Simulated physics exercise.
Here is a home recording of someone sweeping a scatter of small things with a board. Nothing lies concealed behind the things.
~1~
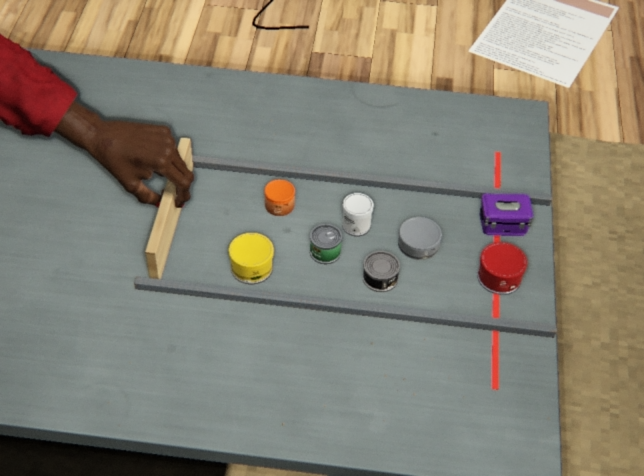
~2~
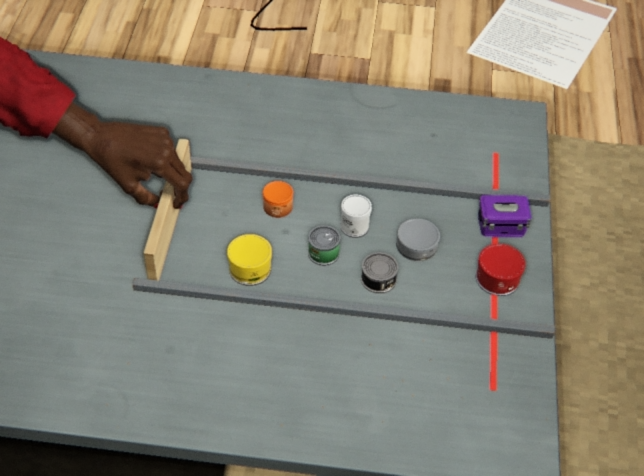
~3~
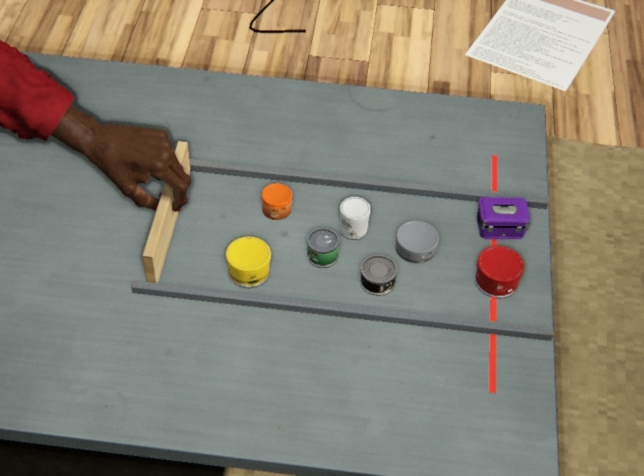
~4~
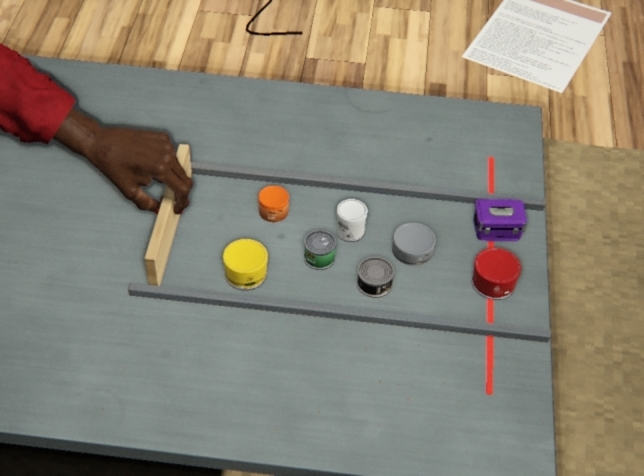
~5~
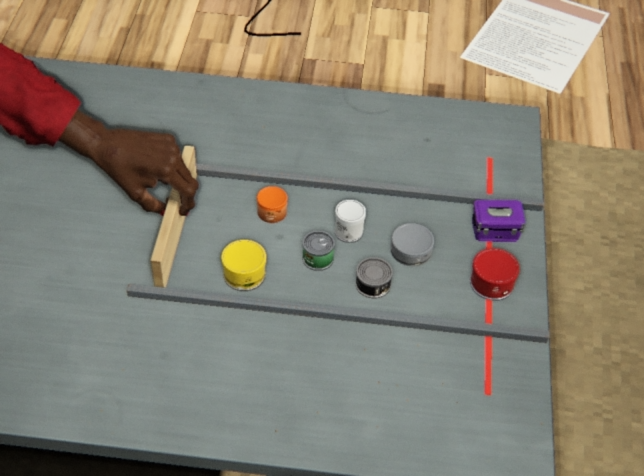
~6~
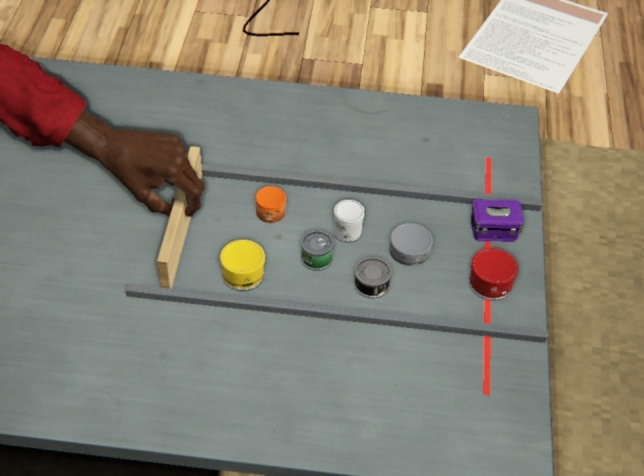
A dark-skinned hand in a red sleeve grips an upright wooden board at the left of a grey tabletop, seen from above, with wood flooring beyond. Between two dark strips sit orange, yellow, green, white, black and grey containers, with a purple case above a red tin on a red line at right. The view drifts very slightly, then the hand slides the board a little rightward, touching none of them.
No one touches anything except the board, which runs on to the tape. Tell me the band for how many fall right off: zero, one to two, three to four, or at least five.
Turns out one or at most two get shoved off the end.
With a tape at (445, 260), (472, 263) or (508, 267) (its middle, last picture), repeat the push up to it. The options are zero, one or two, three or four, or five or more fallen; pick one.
Lab note - fallen per tape, in order: No fall at all / one to two / 3 or 4.
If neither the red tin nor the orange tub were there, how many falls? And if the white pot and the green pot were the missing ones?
The number fallen is 0, and in the other try 1.
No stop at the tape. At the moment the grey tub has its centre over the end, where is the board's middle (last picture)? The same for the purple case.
I reckon its middle sits around (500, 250) and then around (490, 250).
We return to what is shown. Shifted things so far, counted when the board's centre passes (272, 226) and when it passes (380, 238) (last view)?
Tally: 2; 6.
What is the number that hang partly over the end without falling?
The number would be 3.
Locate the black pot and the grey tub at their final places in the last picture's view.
In the last picture the black pot sits around (535, 284) and the grey tub around (536, 255).
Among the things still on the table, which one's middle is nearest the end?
Foremost is the purple case.
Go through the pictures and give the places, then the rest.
In the first frame, purple case (505, 216); red tin (502, 269); grey tub (419, 239); board (171, 207); tape (497, 259).
In the second frame, red tin (500, 270); black pot (379, 273).
In the third frame, grey tub (417, 242); orange tub (277, 202).
In the fourth frame, purple case (499, 221); white pot (351, 221).
In the fifth frame, red tin (494, 274); green pot (318, 251).
In the sixth frame, purple case (496, 221); red tin (493, 274); grey tub (411, 245); board (181, 216); tape (488, 264).
Soon after, none off yet; purple case at rest near (496, 221); red tin at rest near (493, 274); grey tub at rest near (411, 245).
After that, none off yet; purple case at rest near (496, 221); red tin at rest near (493, 274); grey tub displaced about its own width near (441, 250).
In the end, the number that fall off is one or two; gone, red tin.
